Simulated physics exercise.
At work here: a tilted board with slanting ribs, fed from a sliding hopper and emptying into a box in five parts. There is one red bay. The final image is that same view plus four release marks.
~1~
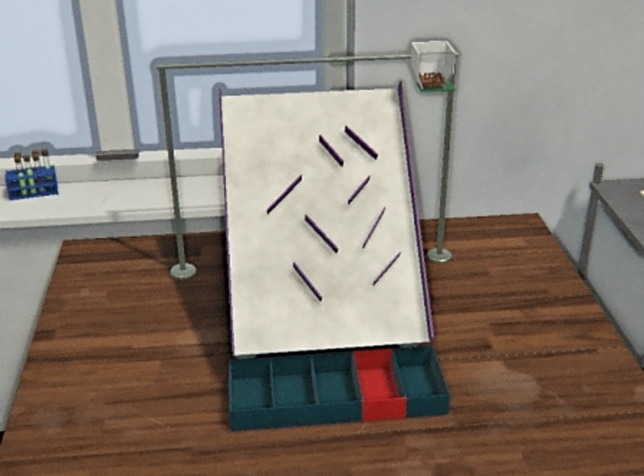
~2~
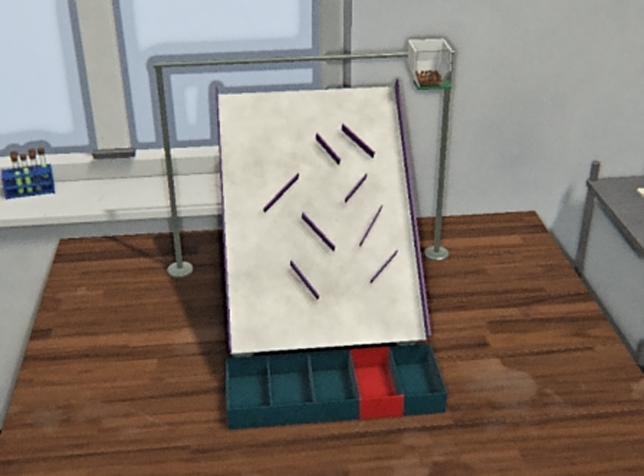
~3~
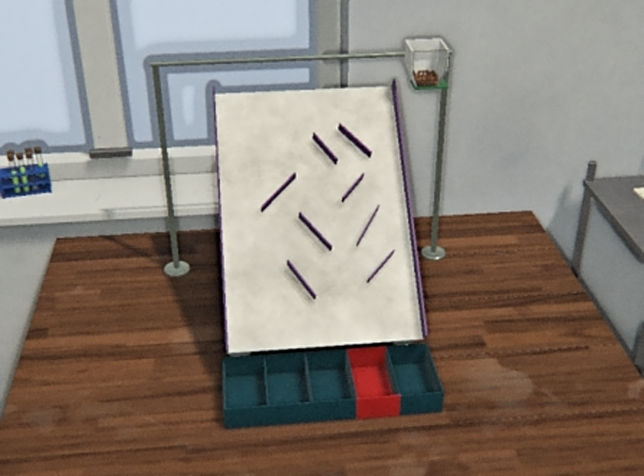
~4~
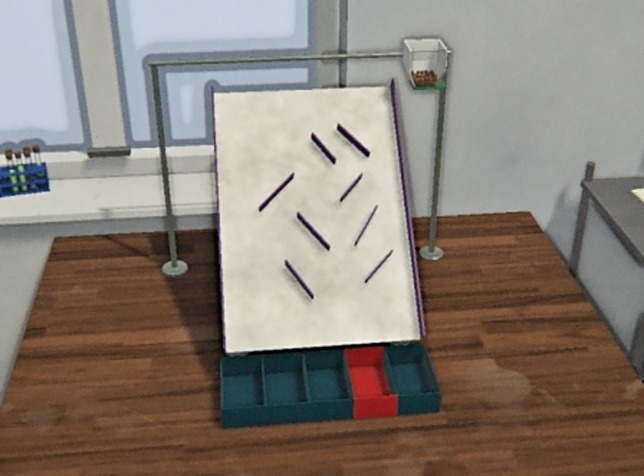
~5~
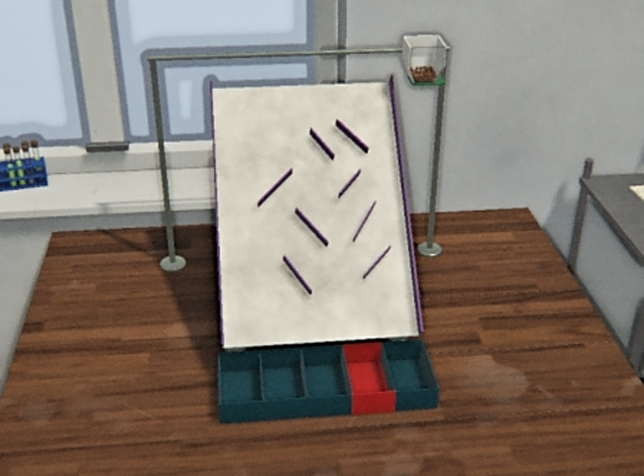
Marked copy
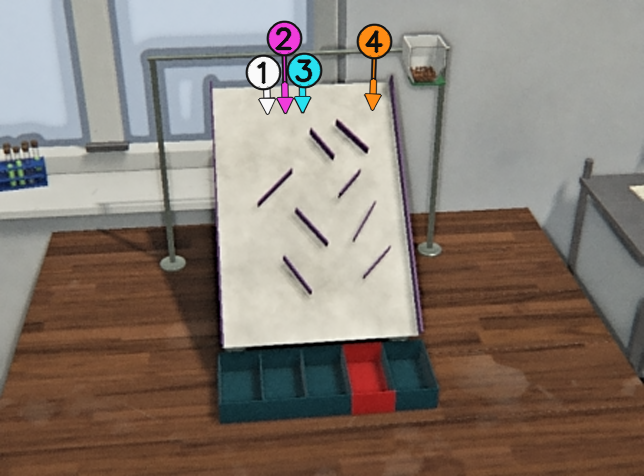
On a wooden table, a tilted white board with slanting ribs standing above a five-part box, view drifting slightly, nothing else moving.
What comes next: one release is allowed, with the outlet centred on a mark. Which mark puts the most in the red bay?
3 works best here.
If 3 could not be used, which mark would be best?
2.
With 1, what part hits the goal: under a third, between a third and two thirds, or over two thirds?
Under a third.
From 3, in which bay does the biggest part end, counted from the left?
The fourth from the left.
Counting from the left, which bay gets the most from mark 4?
The fifth from the left.
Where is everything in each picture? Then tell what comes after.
The first picture shows hopper (431, 81), cereal balls, door shut.
The second picture shows ribs (317, 133) to (340, 160), (342, 124) to (375, 153), (264, 208) to (299, 173).
The third picture shows ribs (343, 197) to (364, 173), (299, 212) to (332, 247), (358, 242) to (379, 205).
The fourth picture shows ribs (286, 260) to (314, 296), (367, 279) to (393, 250).
The fifth picture shows red bay (373, 401), number 4 of 5 from the left.
On the marked copy, mark 1 meets the board at (267, 108); mark 2 meets the board at (285, 107); mark 3 meets the board at (302, 106); mark 4 meets the board at (372, 104).
With 1, about a tenth in the red bay, the larger part in other bays, about a tenth outside the box.
With 2, roughly a quarter in the red bay, roughly two thirds in other bays, about a tenth outside the box.
With 3, roughly two thirds in the red bay, roughly a third in other bays, just a few outside the box.
With 4, just a few in the red bay, almost all in other bays, about a tenth outside the box.
